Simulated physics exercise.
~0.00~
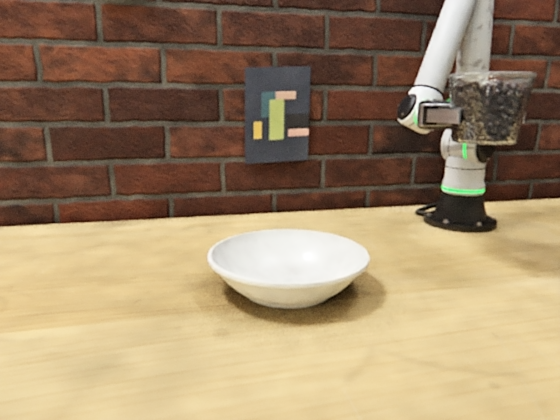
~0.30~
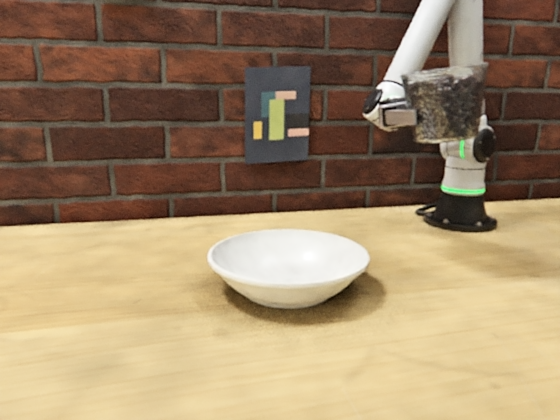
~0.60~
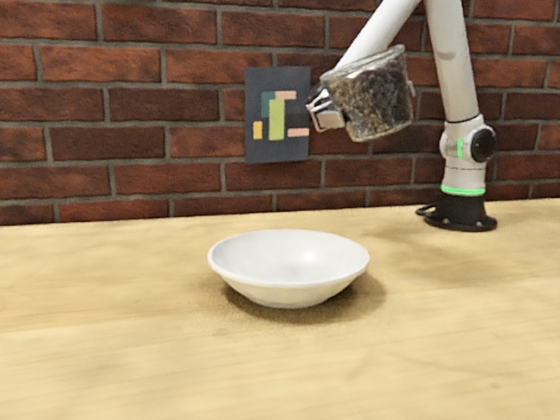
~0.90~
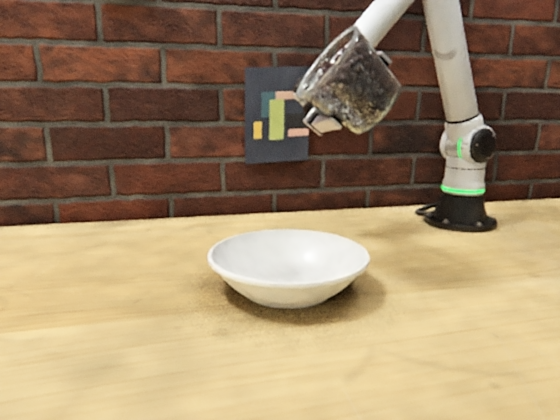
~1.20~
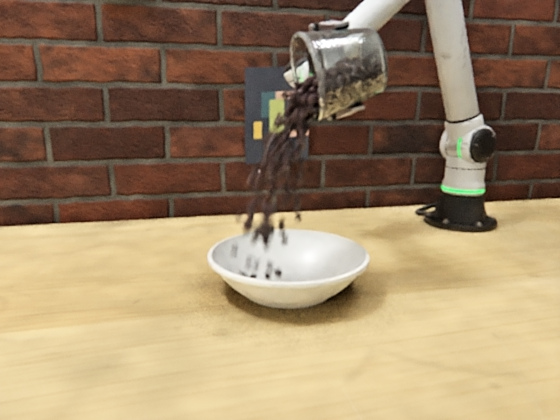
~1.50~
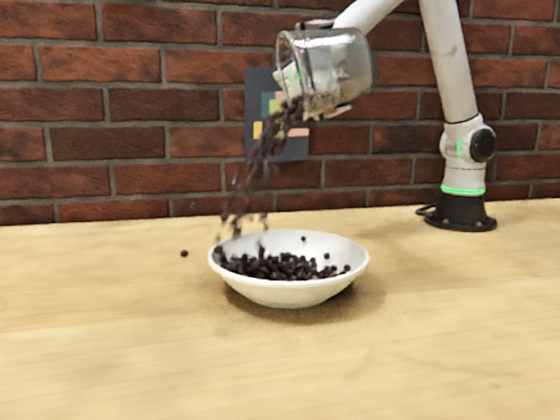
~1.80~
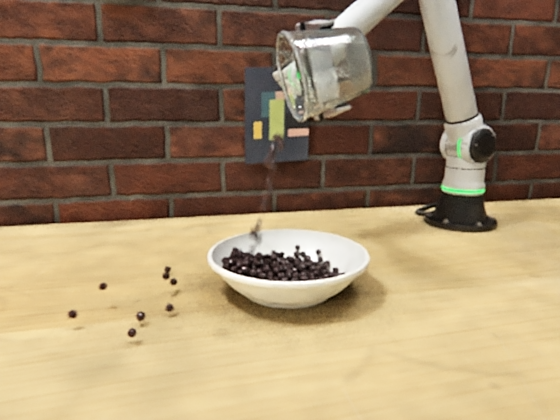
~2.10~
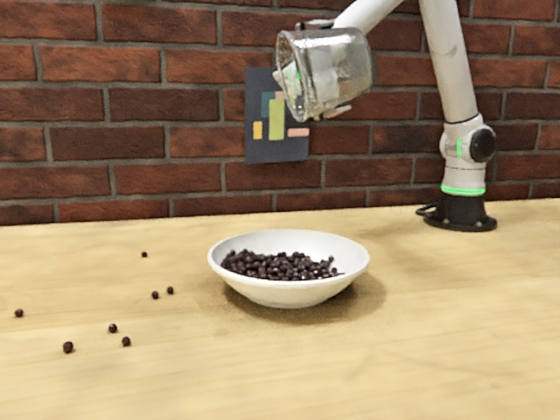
We see a robot arm carry a clear cup of dark beads leftward toward a white bowl on a wooden table, then tip it and pour until it looks empty; most beads settle in the bowl, while a few scatter across the table to the left.
